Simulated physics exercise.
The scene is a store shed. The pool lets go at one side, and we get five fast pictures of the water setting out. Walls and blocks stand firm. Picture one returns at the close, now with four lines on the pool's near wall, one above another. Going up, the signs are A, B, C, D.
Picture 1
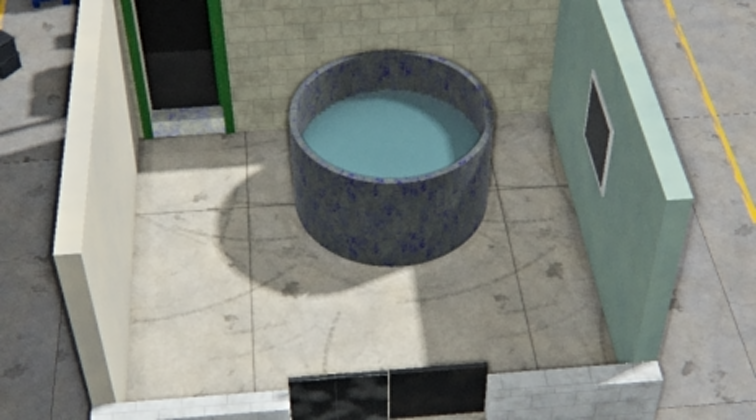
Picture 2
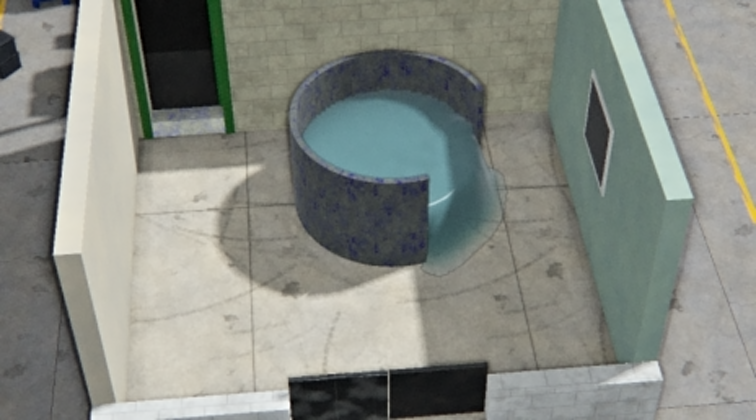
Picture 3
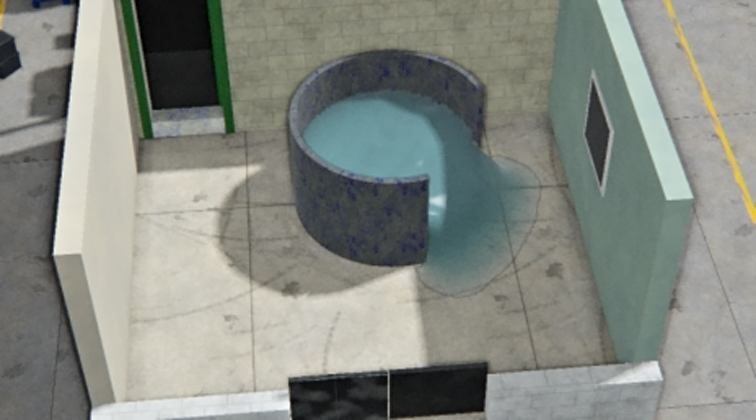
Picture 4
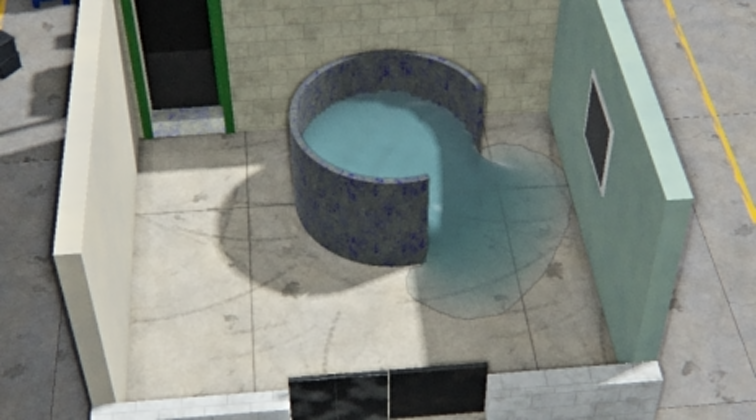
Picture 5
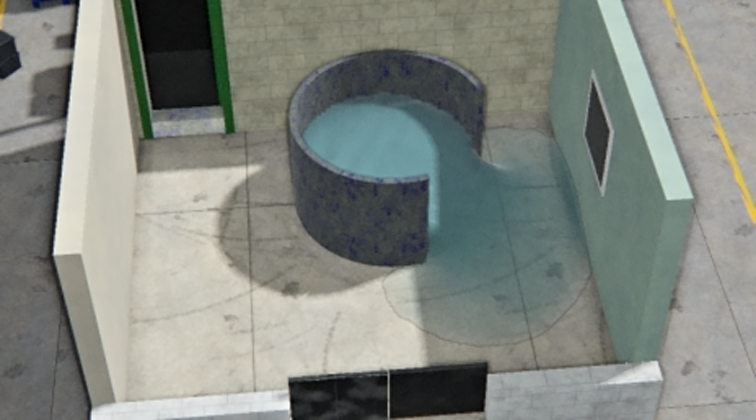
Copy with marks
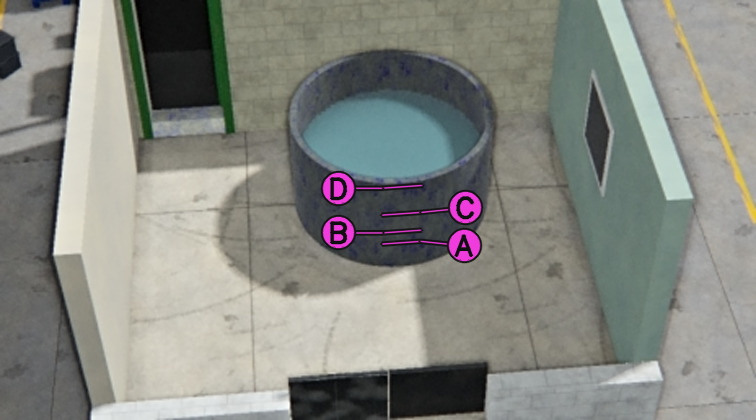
Water pours from a round, dark stone pool in a store shed, seen from above by a still camera. The pool stands between a cream wall on the left and a pale green wall with a dark window on the right, before a green-framed doorway and pale block wall. Its right side opens, and the blue-green water spreads rightward and forward across the grey floor in a widening, thinning sheet.
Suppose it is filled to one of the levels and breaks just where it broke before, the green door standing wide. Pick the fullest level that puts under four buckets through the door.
Use mark C.
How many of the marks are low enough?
Three.
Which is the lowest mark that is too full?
D.
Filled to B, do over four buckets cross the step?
No.
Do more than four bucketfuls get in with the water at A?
No, that is safe.
On the marked copy, A at (401, 242); B at (401, 231); C at (401, 213); D at (402, 186); from the bottom up A, B, C, D.
With A, nothing gets over.
With B, nothing gets over.
With C, a bucket or two gets in.
With D, about 10 bucketfuls get in.
